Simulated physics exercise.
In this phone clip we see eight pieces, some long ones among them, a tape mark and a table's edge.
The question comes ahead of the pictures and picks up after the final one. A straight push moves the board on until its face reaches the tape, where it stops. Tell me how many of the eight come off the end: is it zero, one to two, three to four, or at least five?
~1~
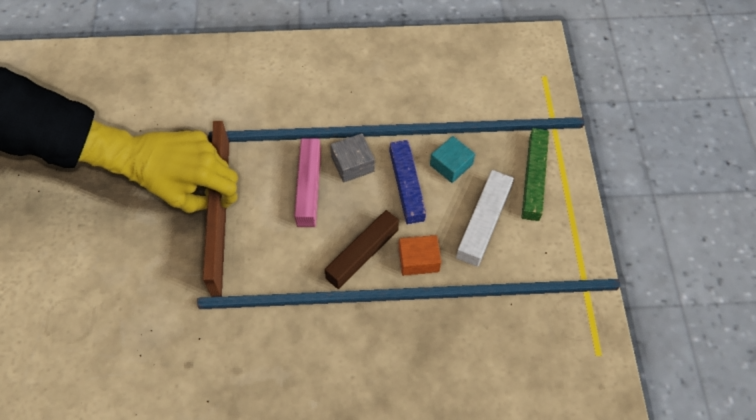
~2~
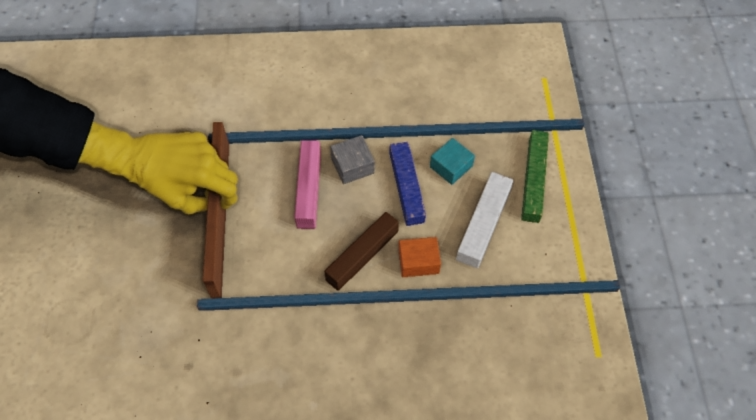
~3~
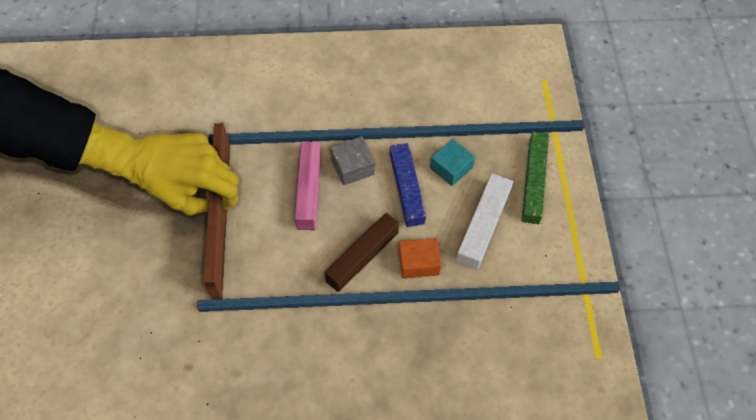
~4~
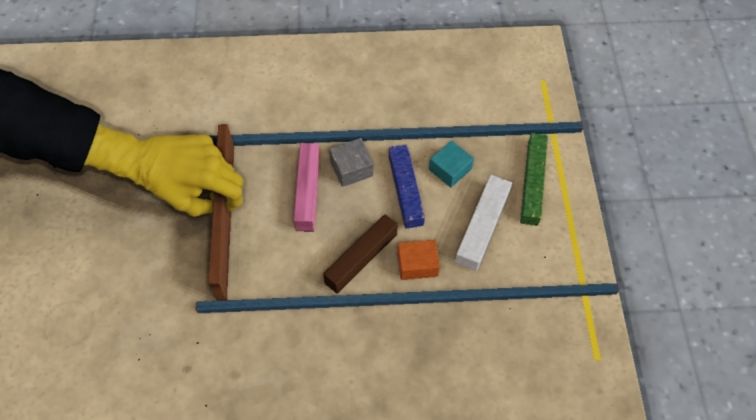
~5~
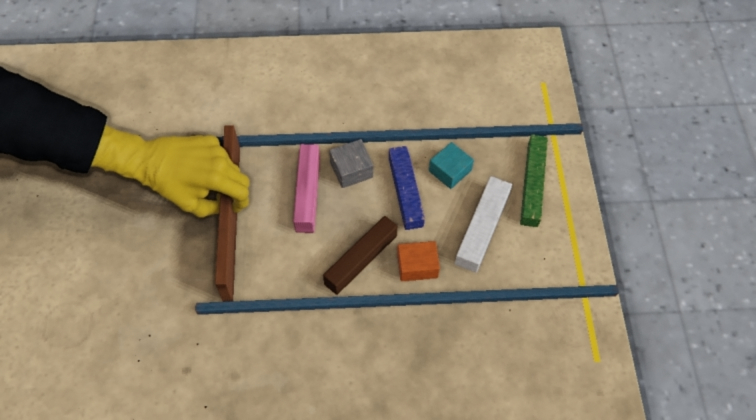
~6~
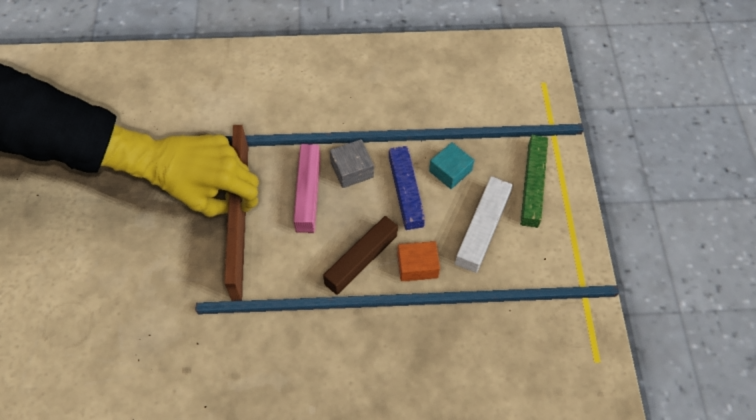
It is at least five.
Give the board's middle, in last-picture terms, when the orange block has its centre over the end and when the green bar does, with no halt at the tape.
Approx. (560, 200) for the first, approx. (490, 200) for the second.
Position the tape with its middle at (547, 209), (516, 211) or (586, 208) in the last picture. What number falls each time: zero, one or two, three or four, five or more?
Counts as listed: Either three or four / 1 or 2 / five or over.
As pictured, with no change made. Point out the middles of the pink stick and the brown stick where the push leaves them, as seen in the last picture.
Taking them in turn, first comes (574, 177), then (599, 243).
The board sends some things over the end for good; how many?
Count of fallen: 6.
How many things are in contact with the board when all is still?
My count gives 2.
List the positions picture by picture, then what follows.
The first picture shows green bar (536, 174); white bar (485, 217); turquoise block (452, 159); board (217, 206); tape (569, 202).
The second picture shows white bar (485, 219); orange block (419, 257).
The third picture shows turquoise block (452, 162); blue bar (407, 184).
The fourth picture shows green bar (534, 178); grey block (352, 162).
The fifth picture shows white bar (484, 224); pink stick (307, 188).
The sixth picture shows green bar (535, 180); white bar (484, 224); turquoise block (452, 166); board (238, 210); tape (568, 209).
Soon after, none off yet; green bar at rest near (535, 180); white bar at rest near (484, 224); turquoise block at rest near (452, 166).
After that, none off yet; green bar moving near (545, 184); white bar displaced a little near (514, 227); turquoise block displaced well along near (519, 164).
And then, one off so far; green bar on its way down near (606, 244); white bar displaced about its own width near (599, 229); turquoise block tilting a little near (603, 171).
In the end, the number that fall off is five or more; gone, grey block, blue bar, orange block, turquoise block, white bar and green bar.
